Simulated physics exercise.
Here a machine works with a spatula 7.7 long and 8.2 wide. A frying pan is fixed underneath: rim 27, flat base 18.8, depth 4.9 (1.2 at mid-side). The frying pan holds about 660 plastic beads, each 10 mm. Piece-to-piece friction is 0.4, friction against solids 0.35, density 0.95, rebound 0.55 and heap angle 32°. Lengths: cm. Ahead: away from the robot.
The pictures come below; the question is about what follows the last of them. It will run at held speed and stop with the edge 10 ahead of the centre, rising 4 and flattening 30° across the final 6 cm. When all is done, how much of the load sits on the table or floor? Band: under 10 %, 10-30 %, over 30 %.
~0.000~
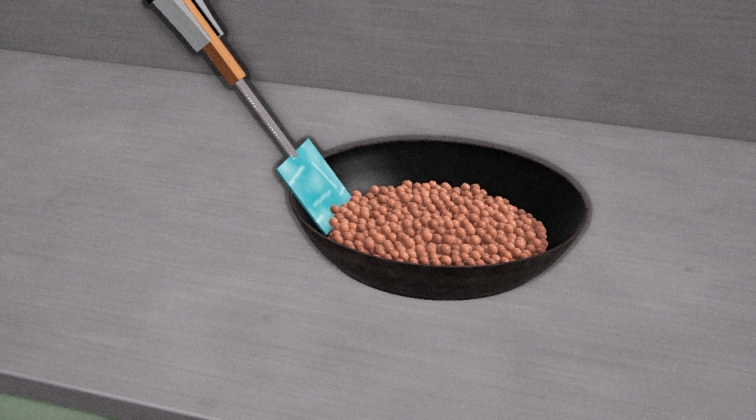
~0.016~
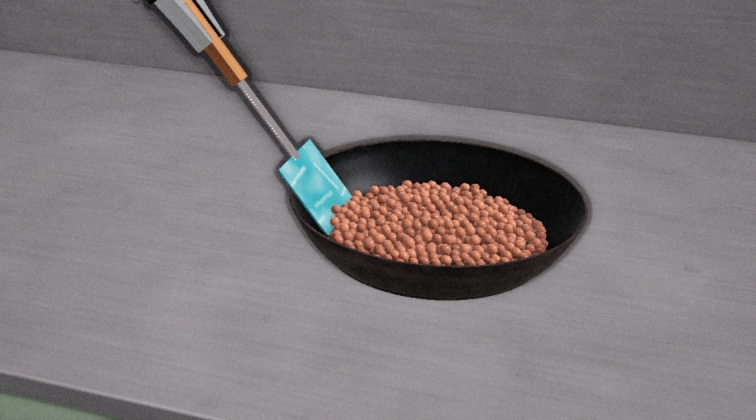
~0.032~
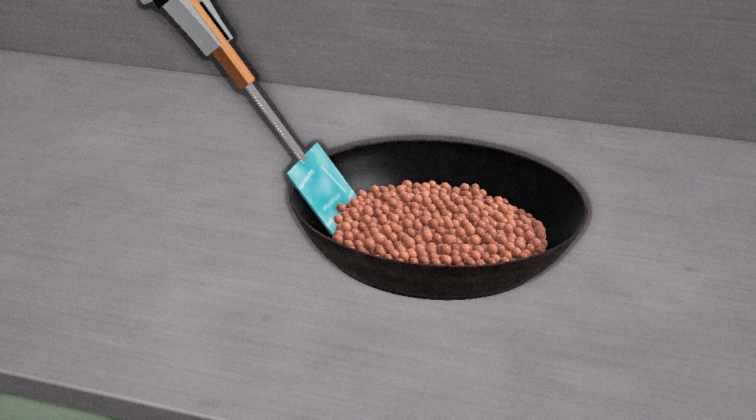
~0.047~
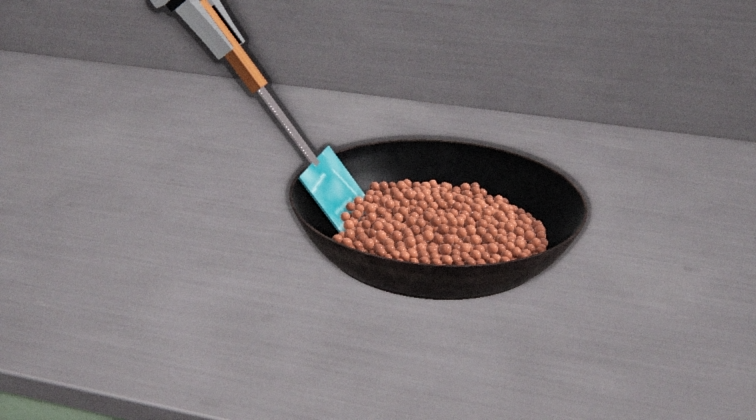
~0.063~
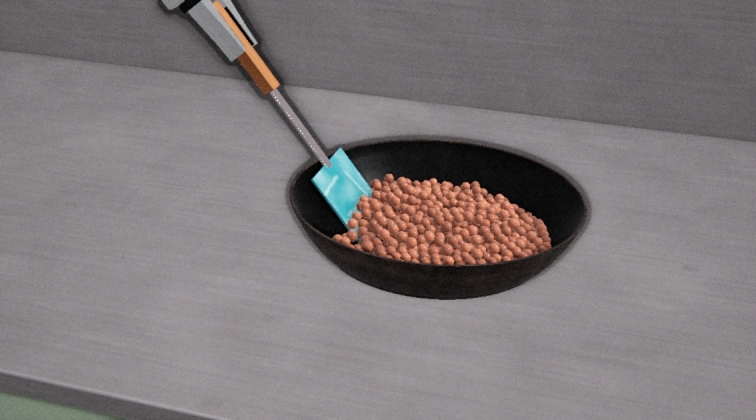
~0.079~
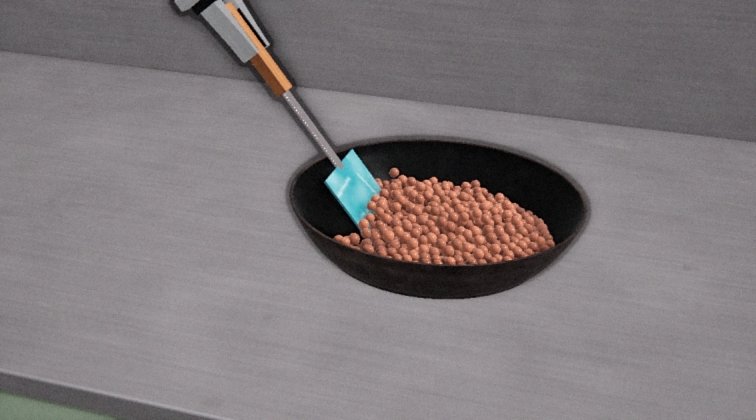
10-30 %.
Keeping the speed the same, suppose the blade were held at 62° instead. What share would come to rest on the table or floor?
That gives about 15 in a hundred.
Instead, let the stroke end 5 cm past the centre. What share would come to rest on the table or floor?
Then around 0 per cent.
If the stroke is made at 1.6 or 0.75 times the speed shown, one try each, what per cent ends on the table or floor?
Some 20 per cent, then some 10 per cent, on the table or floor.
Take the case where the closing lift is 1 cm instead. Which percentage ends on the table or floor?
Some 5 in a hundred.
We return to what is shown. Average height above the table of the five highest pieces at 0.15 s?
Roughly 5 centimetres.
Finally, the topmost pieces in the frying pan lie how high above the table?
It reaches about 5.0 cm.
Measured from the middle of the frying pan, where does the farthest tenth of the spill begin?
Radial distance: Approx. 55 cm.
After 0.15 s, sloping 51°, highest piece 5 above the table; 660 in the frying pan.
After 0.21 s, sloping 42°, highest piece 5 above the table; 660 in the frying pan.
After 0.45 s, sloping 21°, highest piece 12 above the table; 561 in the frying pan, 79 on the table or floor, 20 on the blade or in flight.
After 1.50 s, sloping 21°, highest piece 5 above the table; 561 in the frying pan, 99 on the table or floor.
In the end, 561 in the frying pan, 99 on the table or floor. That is 15 % on the table or floor.
